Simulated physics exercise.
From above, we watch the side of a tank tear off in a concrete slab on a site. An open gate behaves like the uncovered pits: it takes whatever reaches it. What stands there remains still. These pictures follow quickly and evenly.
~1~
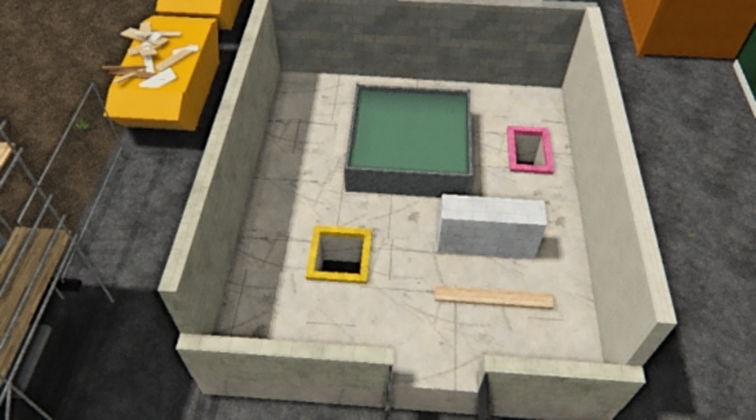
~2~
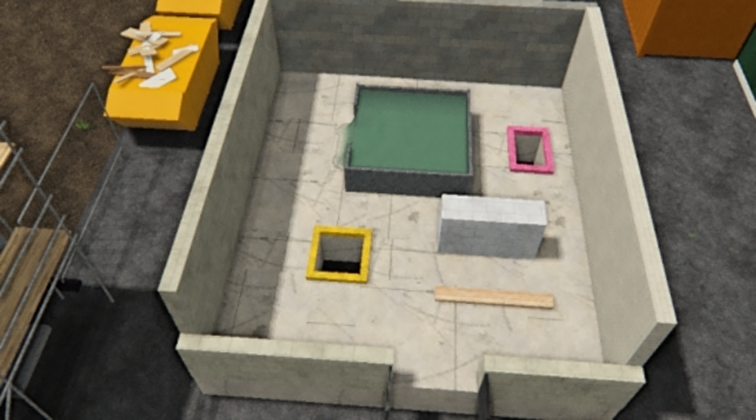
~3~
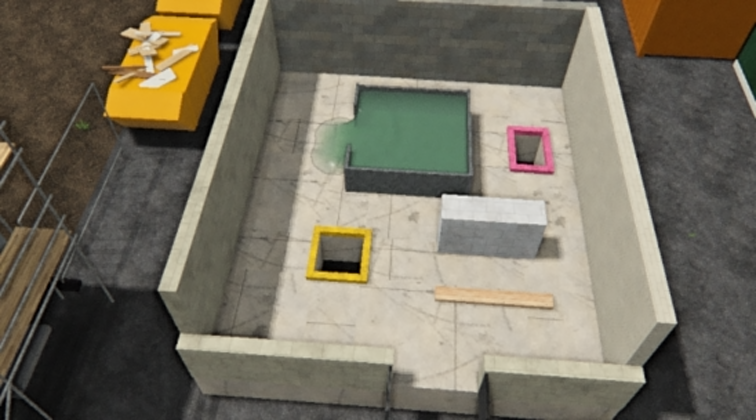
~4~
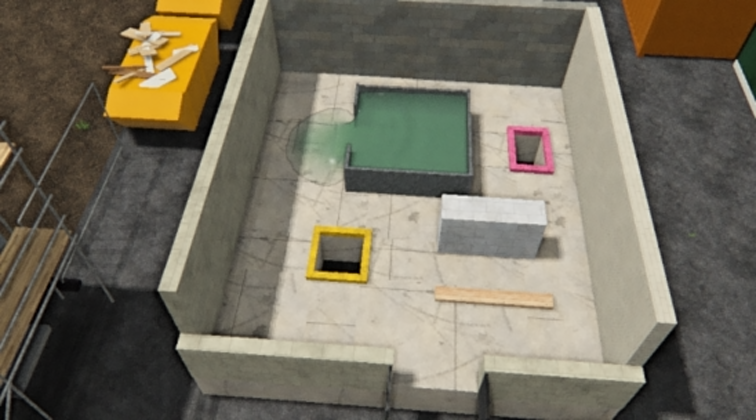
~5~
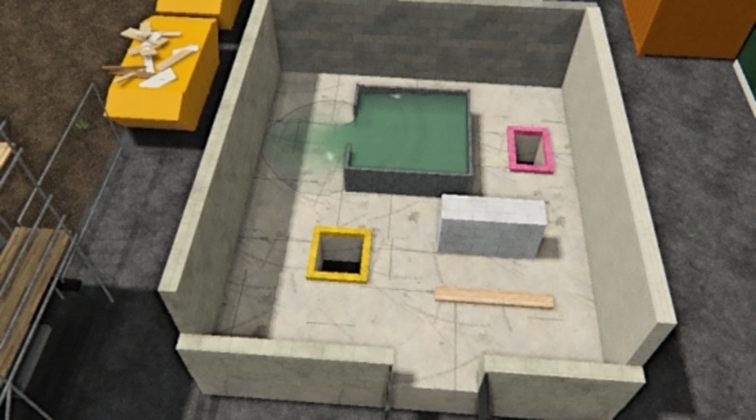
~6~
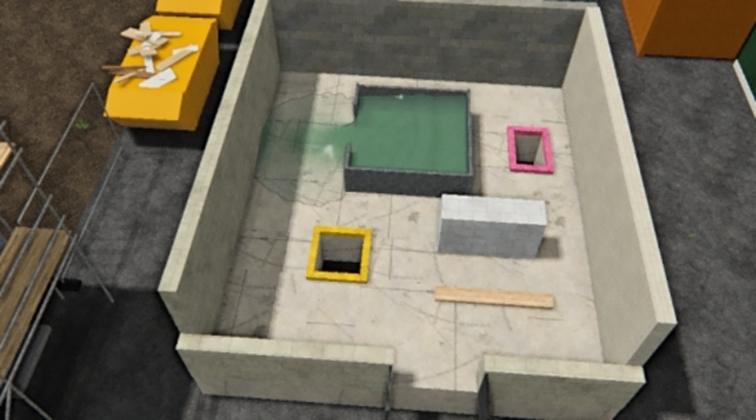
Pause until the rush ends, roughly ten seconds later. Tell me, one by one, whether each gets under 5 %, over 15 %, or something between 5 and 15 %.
The gate will get a thin slice beneath five per cent. The yellow pit will get a thin slice beneath five per cent. The pink pit will get a thin slice beneath five per cent.
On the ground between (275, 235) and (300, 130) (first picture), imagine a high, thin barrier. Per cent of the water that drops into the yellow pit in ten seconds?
The yellow pit takes 6 per cent.
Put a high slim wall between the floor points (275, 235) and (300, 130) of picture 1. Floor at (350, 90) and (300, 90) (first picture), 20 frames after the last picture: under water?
Going one by one, you'd find the first inundated and then the other inundated.
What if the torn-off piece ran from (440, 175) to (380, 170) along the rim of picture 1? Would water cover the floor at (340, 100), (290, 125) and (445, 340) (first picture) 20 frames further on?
Well, the first is missed by the spill, the next missed by the spill, the last hit by the spill.
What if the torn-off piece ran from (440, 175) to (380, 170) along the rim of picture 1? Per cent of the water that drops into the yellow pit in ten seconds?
Near 6 per cent for yellow.
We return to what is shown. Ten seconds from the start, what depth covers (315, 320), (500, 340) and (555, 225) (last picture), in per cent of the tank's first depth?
12, 12 and 6 in a hundred, in turn.
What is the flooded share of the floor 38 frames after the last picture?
Around 70 percent, give or take.
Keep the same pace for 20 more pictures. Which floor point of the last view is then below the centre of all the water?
At about (357, 162).
A moment on, water covers 15 % of the floor; the gate 0 %, the yellow pit 0 %, the pink pit 0 %.
Next, water covers 25 % of the floor; the gate 0 %, the yellow pit 0 %, the pink pit 0 %.
Then, water covers 40 % of the floor; the gate 0 %, the yellow pit 0 %, the pink pit 0 %.
Later, water covers 70 % of the floor; the gate 0 %, the yellow pit 0 %, the pink pit 0 %.
In the end, water covers 90 % of the floor; the gate 2 %, the yellow pit 0 %, the pink pit 0 %.
